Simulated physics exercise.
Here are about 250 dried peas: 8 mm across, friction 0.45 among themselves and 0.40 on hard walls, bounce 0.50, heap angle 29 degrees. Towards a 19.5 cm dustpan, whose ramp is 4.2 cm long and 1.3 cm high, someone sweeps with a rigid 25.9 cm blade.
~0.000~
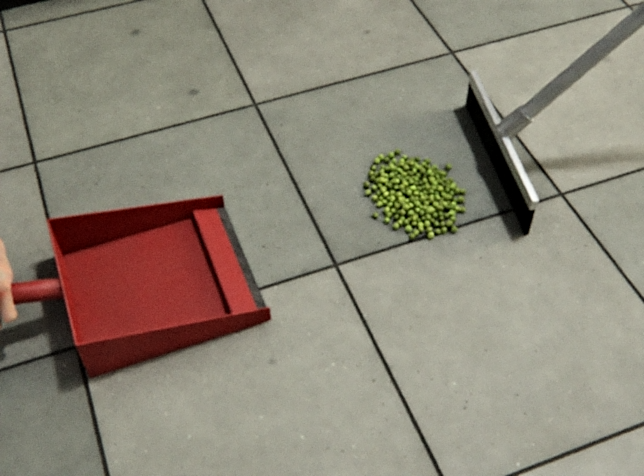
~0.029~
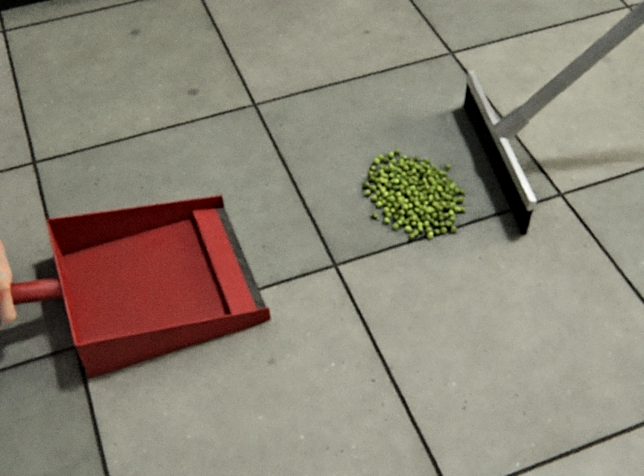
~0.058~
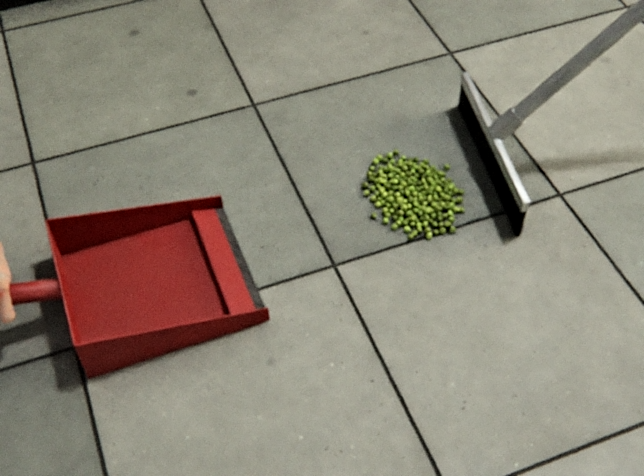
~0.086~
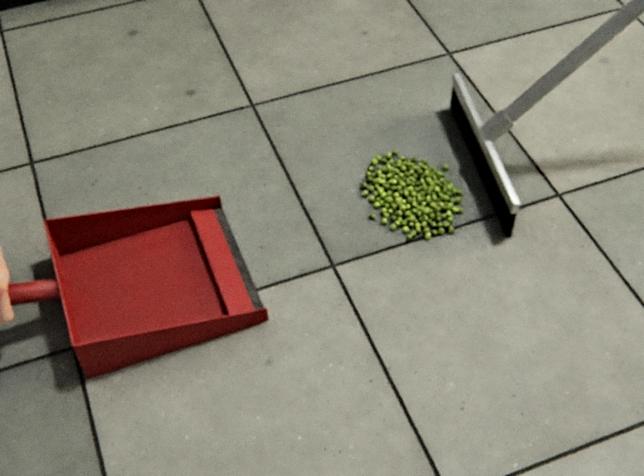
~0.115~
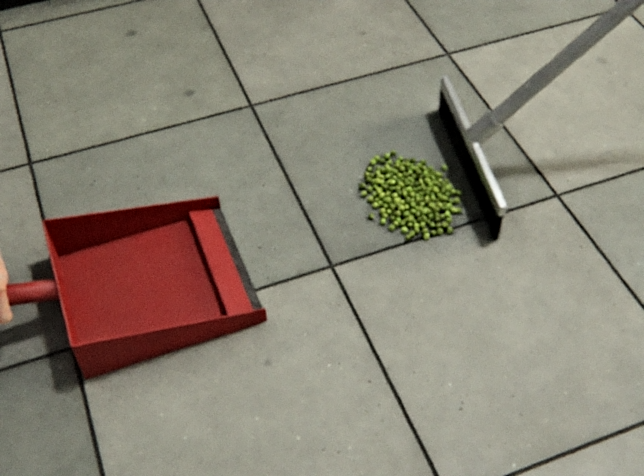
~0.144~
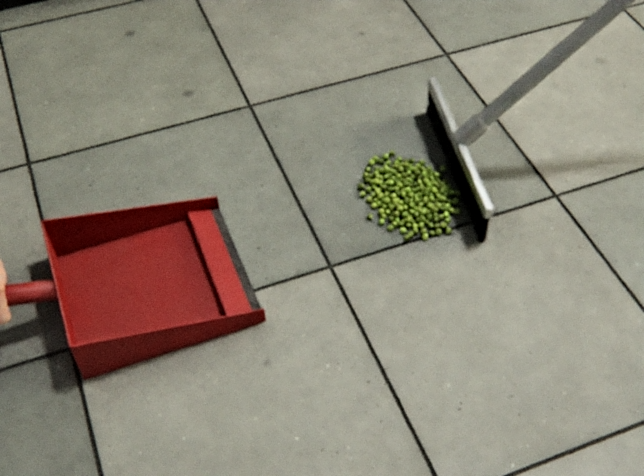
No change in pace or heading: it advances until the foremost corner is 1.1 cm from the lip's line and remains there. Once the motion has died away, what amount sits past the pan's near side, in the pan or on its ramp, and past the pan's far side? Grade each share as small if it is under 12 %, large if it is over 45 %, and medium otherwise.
Past the pan's near side: Small; in the pan or on its ramp: Medium; past the pan's far side: Medium.
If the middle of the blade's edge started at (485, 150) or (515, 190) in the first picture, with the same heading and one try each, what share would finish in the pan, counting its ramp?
I'd put it near 25 per cent for the first and near 20 per cent for the second.
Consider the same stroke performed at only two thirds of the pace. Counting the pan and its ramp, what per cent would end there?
About 25 per cent.
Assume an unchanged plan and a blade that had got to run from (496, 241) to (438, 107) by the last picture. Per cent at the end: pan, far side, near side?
Pan 5; far 20; near 20.
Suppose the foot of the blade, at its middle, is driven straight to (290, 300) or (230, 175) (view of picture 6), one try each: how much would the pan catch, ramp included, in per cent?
Close to 10 and 20 in a hundred, in that order.
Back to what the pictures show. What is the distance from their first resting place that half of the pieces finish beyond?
26 cm, roughly.
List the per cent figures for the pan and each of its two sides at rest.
Near: 5; pan: 25; far: 35 (percent).
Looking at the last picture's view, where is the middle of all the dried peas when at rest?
Look around (223, 223) in the last picture.
After 0.40 s, middle of the blade 18 cm from the lip; 0 % over the lip, far side 15 %, near side 0 %.
After 0.58 s, middle of the blade 8 cm from the lip; 0 % over the lip, far side 25 %, near side 0 %.
Then, at 0.87 s, middle of the blade 3 cm from the lip; 25 % over the lip, far side 35 %, near side 5 %.
At rest (1.6 s), near side 5 %, pan 25 %, far side 35 %, in front of the lip or behind the blade 35 %.
